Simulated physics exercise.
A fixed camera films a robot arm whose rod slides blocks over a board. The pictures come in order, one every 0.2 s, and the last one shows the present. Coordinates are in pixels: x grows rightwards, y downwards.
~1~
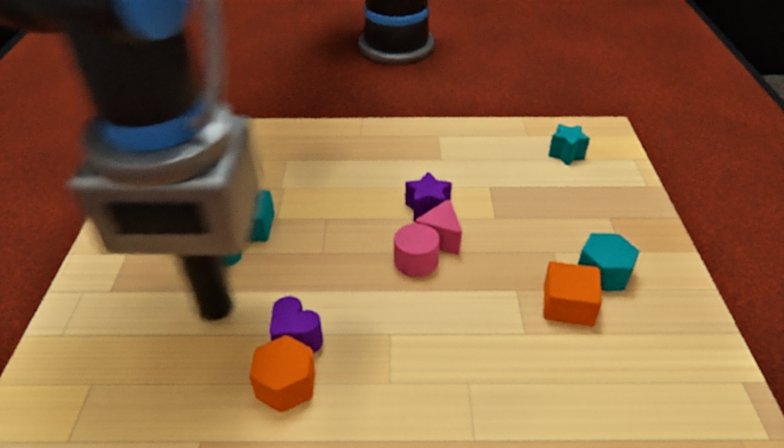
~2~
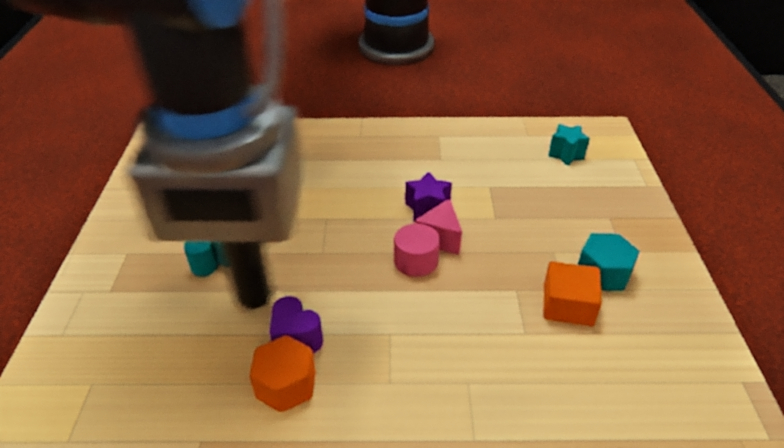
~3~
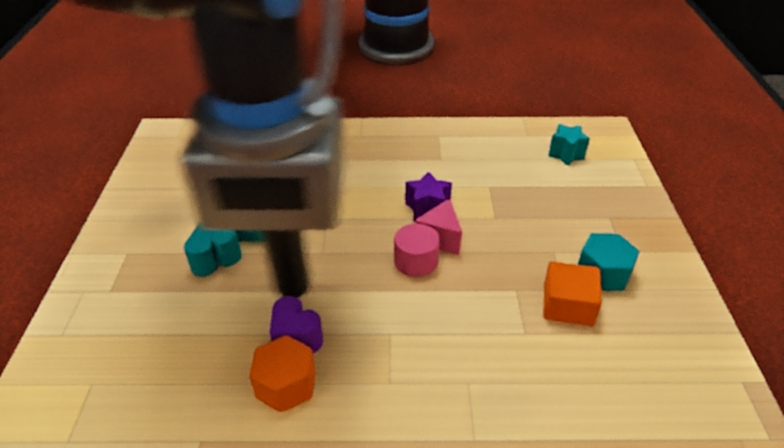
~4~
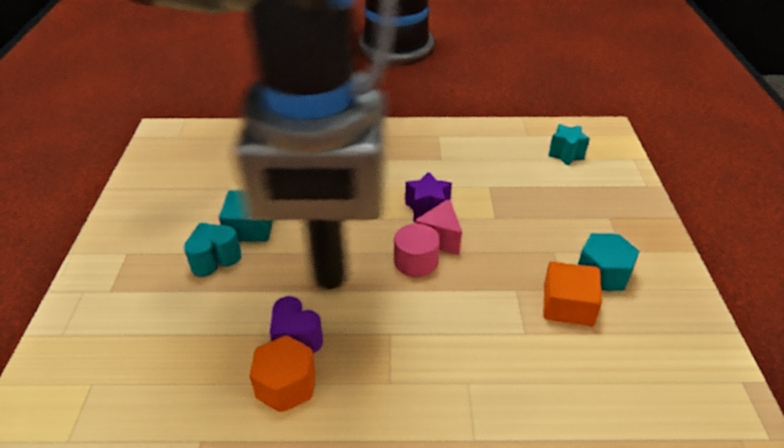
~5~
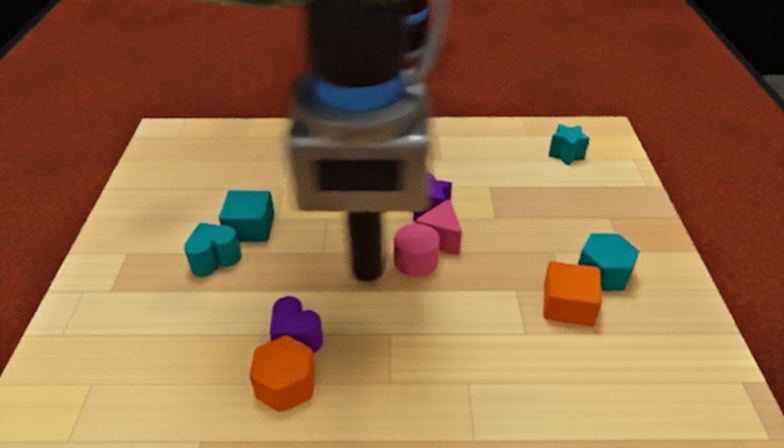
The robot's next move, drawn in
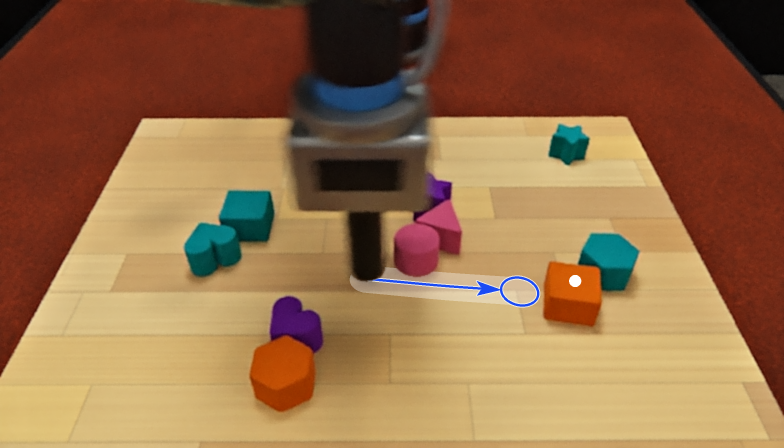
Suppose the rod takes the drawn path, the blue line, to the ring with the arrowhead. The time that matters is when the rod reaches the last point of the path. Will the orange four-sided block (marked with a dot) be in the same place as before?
Yes, I think so.
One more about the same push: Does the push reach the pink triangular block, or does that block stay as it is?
Well, the pink triangular block shifts from its place.
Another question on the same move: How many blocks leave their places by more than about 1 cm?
My prediction: Two blocks.
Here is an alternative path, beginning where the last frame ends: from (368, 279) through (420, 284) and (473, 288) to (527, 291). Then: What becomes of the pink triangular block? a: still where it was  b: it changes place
I choose b.
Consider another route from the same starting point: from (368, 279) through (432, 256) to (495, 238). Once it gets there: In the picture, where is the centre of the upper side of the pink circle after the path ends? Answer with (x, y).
(509, 192)
Path on the board, in a line from (368, 279) to (520, 291); the dot is on the orange four-sided block.
The first path, step by step. One third of the way, rod (419, 275); pink circle (434, 234); pink triangular block (447, 209).
Two thirds of the way, rod (469, 279); pink circle (440, 233); pink triangular block (449, 207).
At the end, rod (522, 282); pink circle (440, 233); pink triangular block (449, 207); orange four-sided block in place.
